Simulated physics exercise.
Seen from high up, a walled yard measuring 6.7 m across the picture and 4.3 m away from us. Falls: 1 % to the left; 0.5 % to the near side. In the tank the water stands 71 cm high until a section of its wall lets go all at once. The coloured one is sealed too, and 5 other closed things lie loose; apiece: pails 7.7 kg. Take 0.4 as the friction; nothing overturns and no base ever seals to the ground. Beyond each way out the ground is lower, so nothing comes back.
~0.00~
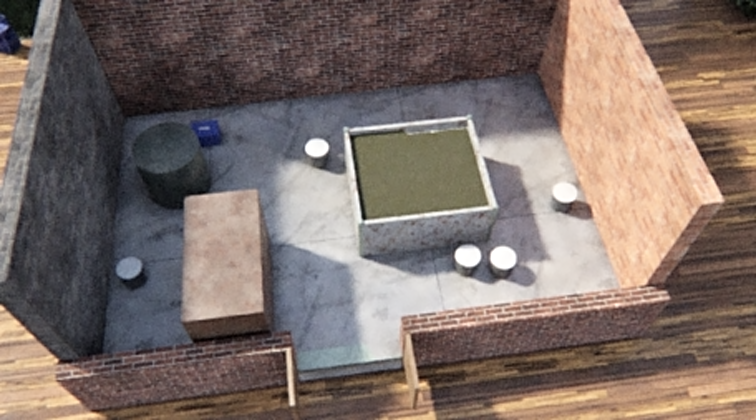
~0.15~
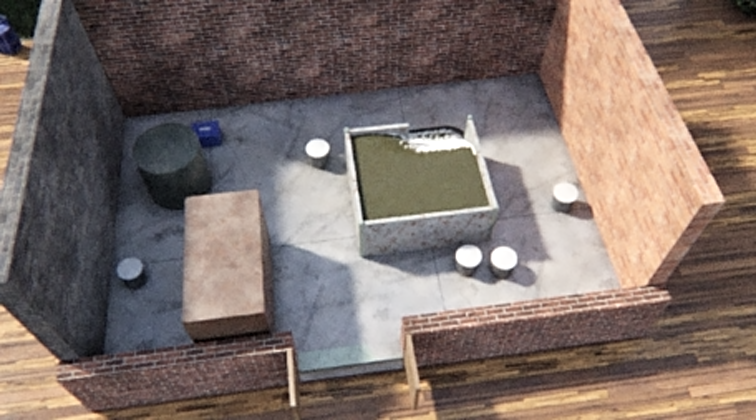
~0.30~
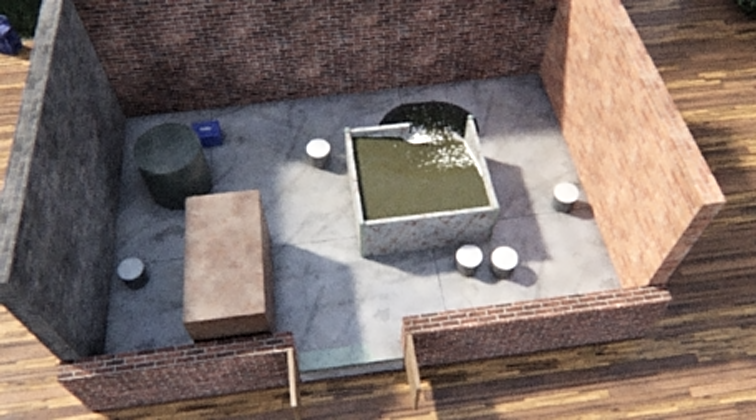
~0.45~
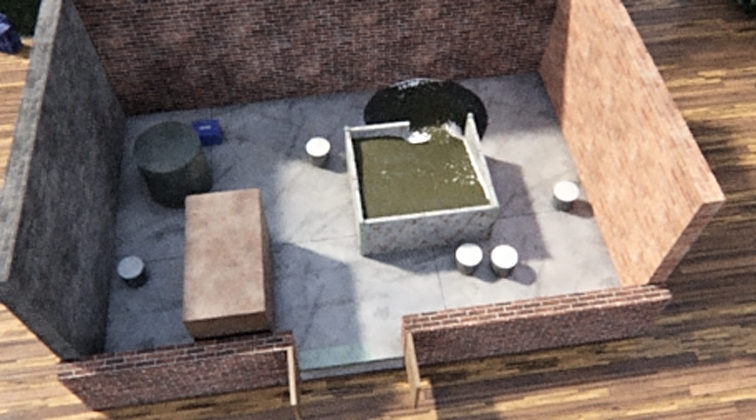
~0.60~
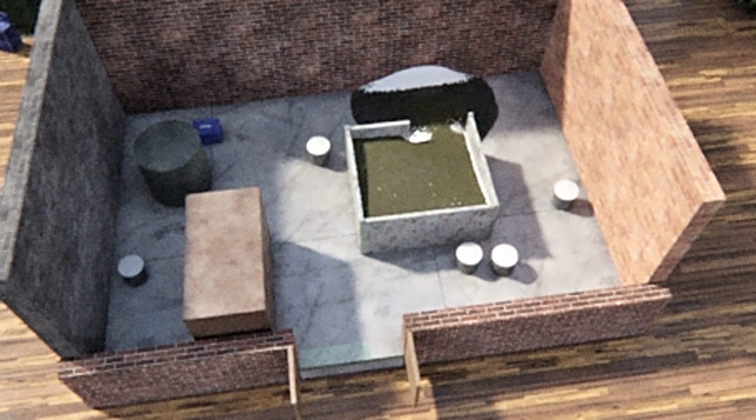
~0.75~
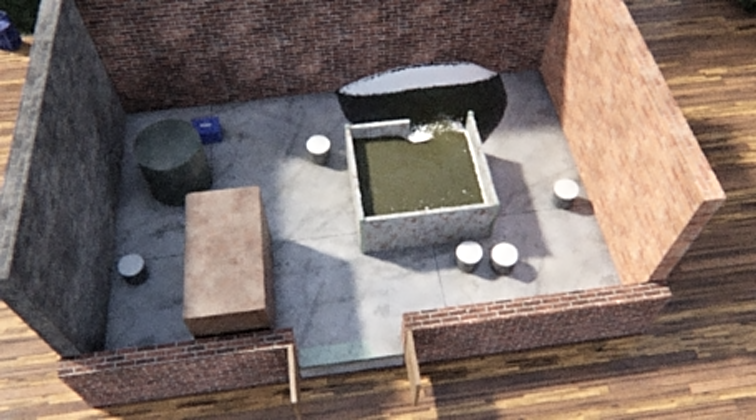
In a walled yard, murky water pours through a tank's broken back wall and spreads behind it.
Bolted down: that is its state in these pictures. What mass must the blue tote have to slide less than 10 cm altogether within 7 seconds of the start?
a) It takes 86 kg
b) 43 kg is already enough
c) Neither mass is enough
43 kg is already enough (b).
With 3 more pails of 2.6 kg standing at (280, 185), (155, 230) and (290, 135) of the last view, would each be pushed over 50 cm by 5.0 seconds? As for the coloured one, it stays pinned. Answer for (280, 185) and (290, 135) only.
In turn: Short of it, more.
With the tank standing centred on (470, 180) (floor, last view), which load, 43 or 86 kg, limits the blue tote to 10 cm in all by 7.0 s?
Then the answer is that either mass works.
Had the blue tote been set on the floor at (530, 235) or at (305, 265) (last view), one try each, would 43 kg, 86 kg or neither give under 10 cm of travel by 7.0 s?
Order kept: Light pick works, light pick works.
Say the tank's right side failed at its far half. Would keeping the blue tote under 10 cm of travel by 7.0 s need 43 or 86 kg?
So the lighter pick works.
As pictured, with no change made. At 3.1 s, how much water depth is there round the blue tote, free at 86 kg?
Close to 8 cm deep.
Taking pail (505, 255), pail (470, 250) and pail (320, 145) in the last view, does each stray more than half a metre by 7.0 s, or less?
In that order: Past it, less, under.
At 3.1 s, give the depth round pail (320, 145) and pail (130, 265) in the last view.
Depths: Near 3 cm, then near 0 cm.
After 1.4 s the blue tote would be 0 cm from its start with 43 kg and 0 cm from its start with 86 kg; 0 cm of water round it then.
After 3.1 s the blue tote would be 0 cm from its start with 43 kg and 0 cm from its start with 86 kg; 8 cm of water round it then.
After 4.9 s the blue tote would be 0 cm from its start with 43 kg and 0 cm from its start with 86 kg; 7 cm of water round it then.
After 7.0 s the blue tote would be 0 cm from its start with 43 kg and 0 cm from its start with 86 kg; 7 cm of water round it then.
